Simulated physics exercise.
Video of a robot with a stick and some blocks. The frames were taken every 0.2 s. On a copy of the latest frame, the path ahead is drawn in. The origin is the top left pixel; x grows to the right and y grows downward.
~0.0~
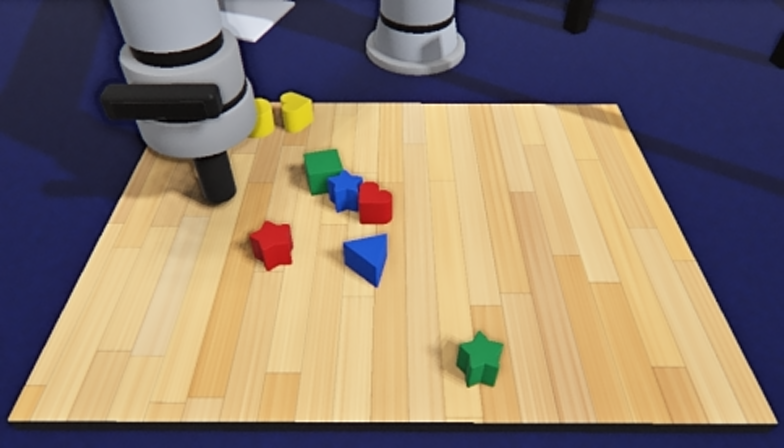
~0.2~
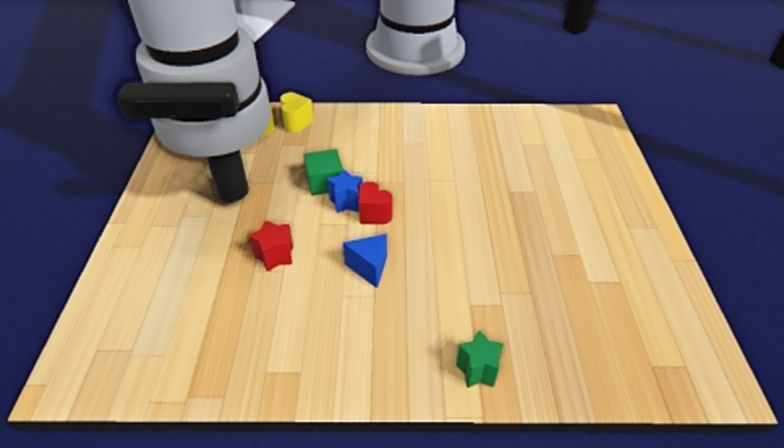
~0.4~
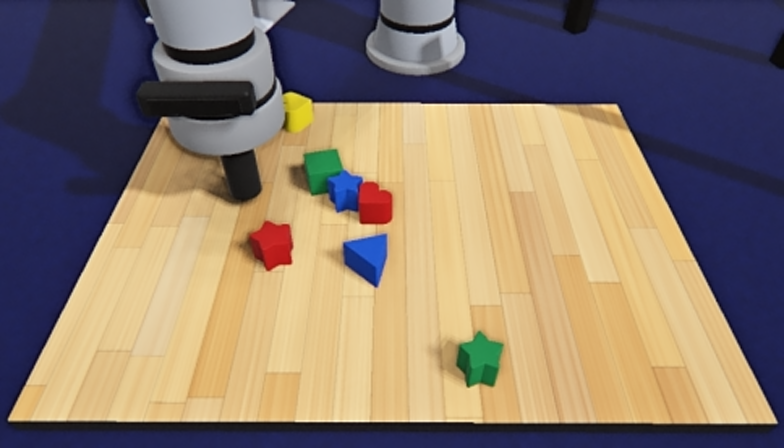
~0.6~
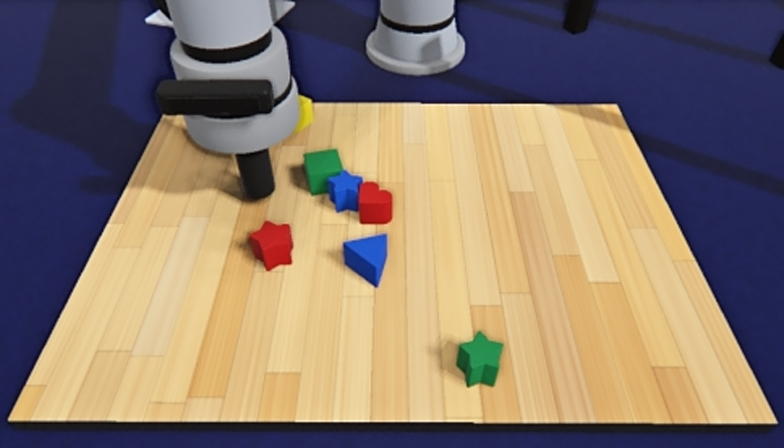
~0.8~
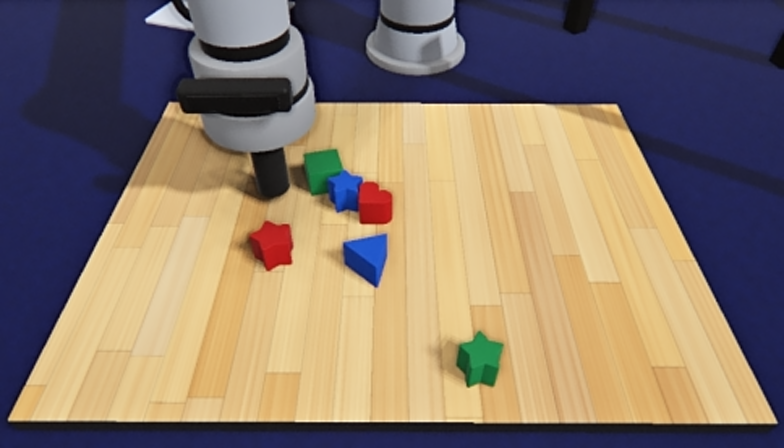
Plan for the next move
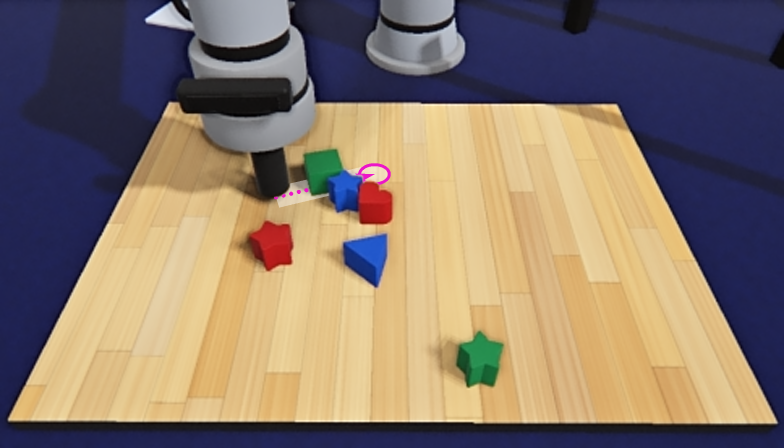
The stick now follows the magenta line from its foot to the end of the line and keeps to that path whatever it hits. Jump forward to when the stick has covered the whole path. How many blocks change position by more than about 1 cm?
Counting only shifts above 1 cm, I get one block.
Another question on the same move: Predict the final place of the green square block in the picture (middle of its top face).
Around (388, 135).
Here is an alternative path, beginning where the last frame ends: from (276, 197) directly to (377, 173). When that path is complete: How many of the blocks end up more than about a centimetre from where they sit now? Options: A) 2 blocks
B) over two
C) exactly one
I choose C.
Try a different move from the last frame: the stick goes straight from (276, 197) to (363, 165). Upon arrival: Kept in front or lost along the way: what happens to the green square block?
It rides in front to the end.
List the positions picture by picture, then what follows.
In the first picture, tip of the stick at (221, 193), middles of tops, green square block at (323, 161), blue star-shaped block at (345, 181).
In the second picture, stick at (233, 192), nothing pushed.
In the third picture, stick at (246, 190), nothing pushed.
In the fourth picture, stick at (260, 189), nothing pushed.
In the fifth picture, stick at (274, 187), green square block at (323, 161), blue star-shaped block at (345, 181).
The line goes in a line from (276, 197) to (374, 174).
On the path given first. One third of the way, stick at (310, 179); green square block at (337, 156), turned 15° anticlockwise.
Two thirds of the way, stick at (343, 172); green square block at (366, 145), turned 35° anticlockwise.
At the end, stick at (374, 164); green square block at (388, 135), turned 55° anticlockwise; blue star-shaped block unmoved.
